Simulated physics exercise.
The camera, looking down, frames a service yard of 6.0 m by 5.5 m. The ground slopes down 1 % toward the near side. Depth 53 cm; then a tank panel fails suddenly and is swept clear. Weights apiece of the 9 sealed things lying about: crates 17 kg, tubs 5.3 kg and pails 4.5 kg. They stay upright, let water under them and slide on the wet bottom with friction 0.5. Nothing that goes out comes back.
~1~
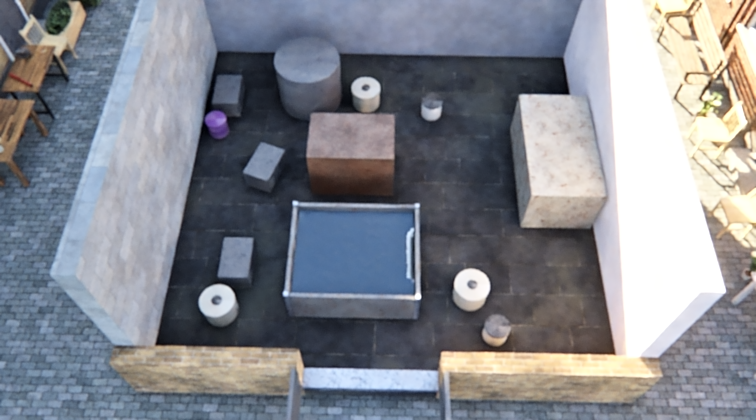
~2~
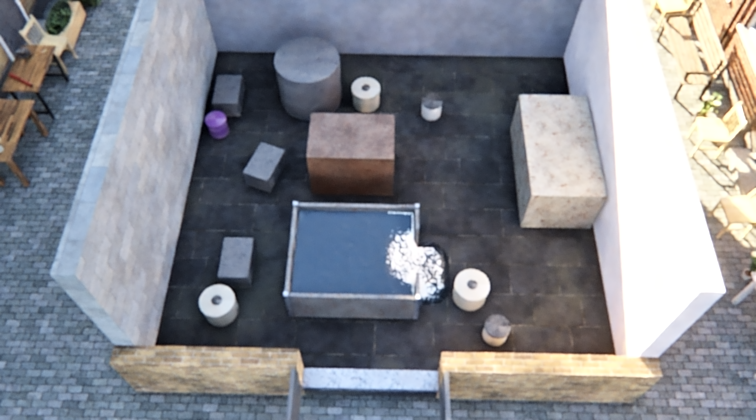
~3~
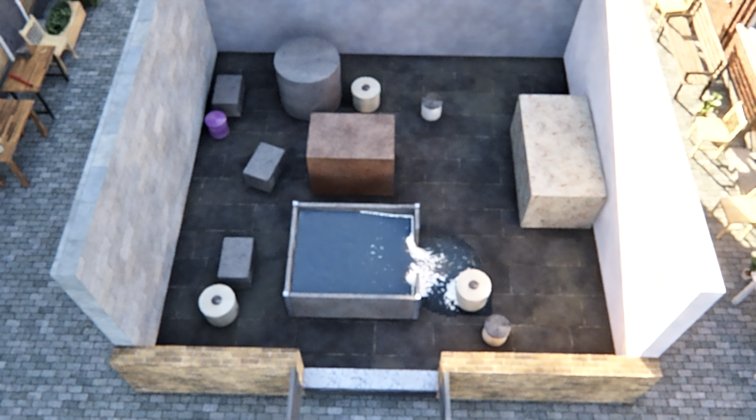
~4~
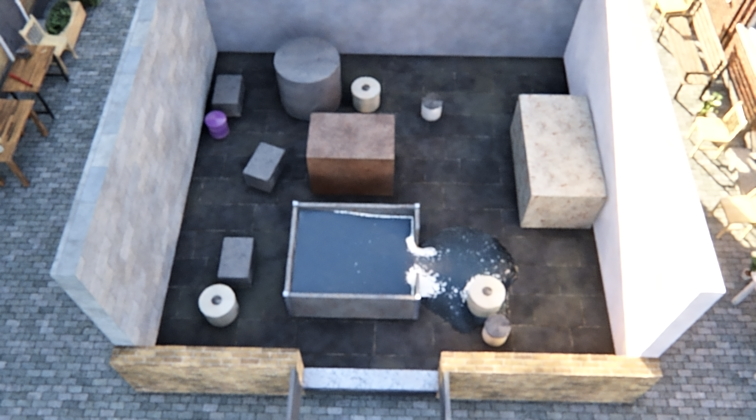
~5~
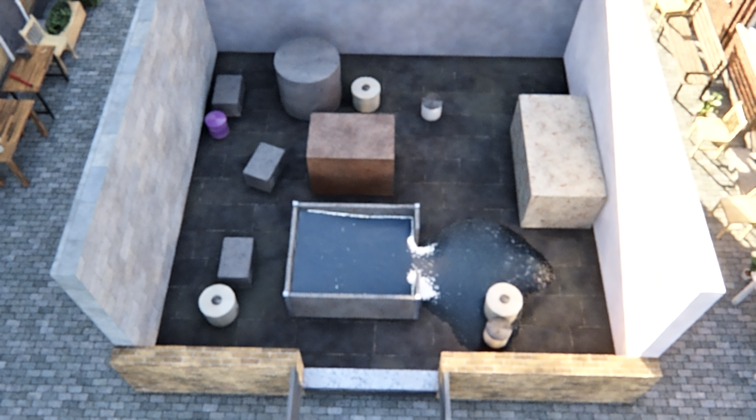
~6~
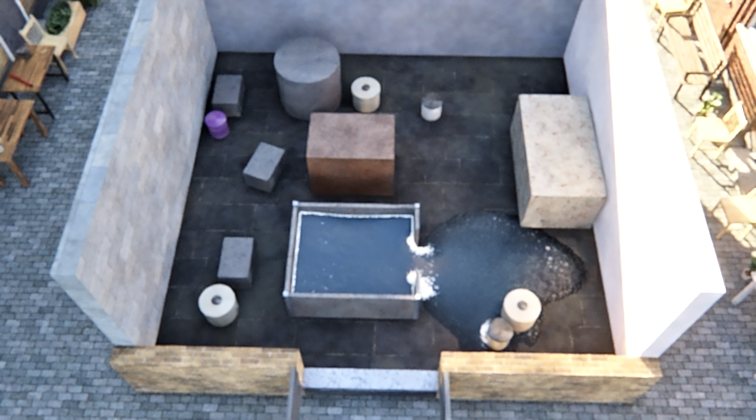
A large open-topped tank of water gushed through its right side onto the dark yard floor, and the spreading puddle pushed a pale round tub rightward against a smaller pail, which shifted slightly too.
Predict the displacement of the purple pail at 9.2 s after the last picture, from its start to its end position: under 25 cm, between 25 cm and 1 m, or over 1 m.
It'll be roughly where it started.
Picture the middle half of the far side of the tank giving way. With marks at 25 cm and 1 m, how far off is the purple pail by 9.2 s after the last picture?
Afterwards the purple pail glides a modest way.
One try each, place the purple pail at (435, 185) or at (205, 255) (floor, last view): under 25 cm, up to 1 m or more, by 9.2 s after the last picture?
Respectively: It rests almost unmoved; it rests almost unmoved.
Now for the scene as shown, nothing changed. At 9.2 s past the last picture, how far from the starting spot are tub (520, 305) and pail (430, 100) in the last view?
The first ends 200 cm from its start, the second 0 cm.
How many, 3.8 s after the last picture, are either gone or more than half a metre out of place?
2 of them.
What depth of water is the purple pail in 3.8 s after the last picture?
Somewhere close to 0 cm.
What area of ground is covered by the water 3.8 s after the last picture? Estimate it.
Around 15 m2 of it.
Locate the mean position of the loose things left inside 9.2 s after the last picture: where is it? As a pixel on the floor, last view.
Near (279, 203).
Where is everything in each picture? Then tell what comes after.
The purple pail at (215, 119), on the bottom; 2.0 m2 under water; 0 of 9 have shifted, in the first picture.
The purple pail at (215, 119) rests on the ground; water covers 2.4 m2; 0 of 9 have shifted, in the second picture.
The purple pail at (215, 119), on the bottom; water covers 2.8 m2; 0 of 9 have shifted, in the third picture.
The purple pail at (215, 119), on the bottom; water covers 3.4 m2; 1 of 9 have shifted, in the fourth picture.
The purple pail at (215, 119), on the bottom; 4.2 m2 under water; 1 of 9 have shifted, in the fifth picture.
The purple pail at (215, 119) rests on the ground; water covers 5.3 m2; 2 of 9 have shifted, in the sixth picture.
Then, 1.2 s after the last picture the purple pail is near (215, 119), 0.0 m from its start, aground; 0 of 9 are out; 2 afloat.
Then, 3.8 s after the last picture the purple pail is near (215, 119), 0.0 m from its start, aground; 0 of 9 are out; 2 afloat.
Then, 6.2 s after the last picture the purple pail is near (215, 119), 0.0 m from its start, aground; 0 of 9 are out; 1 afloat.
Then, 9.2 s after the last picture the purple pail is near (215, 119), 0.0 m from its start, aground; 0 of 9 are out; 1 afloat.
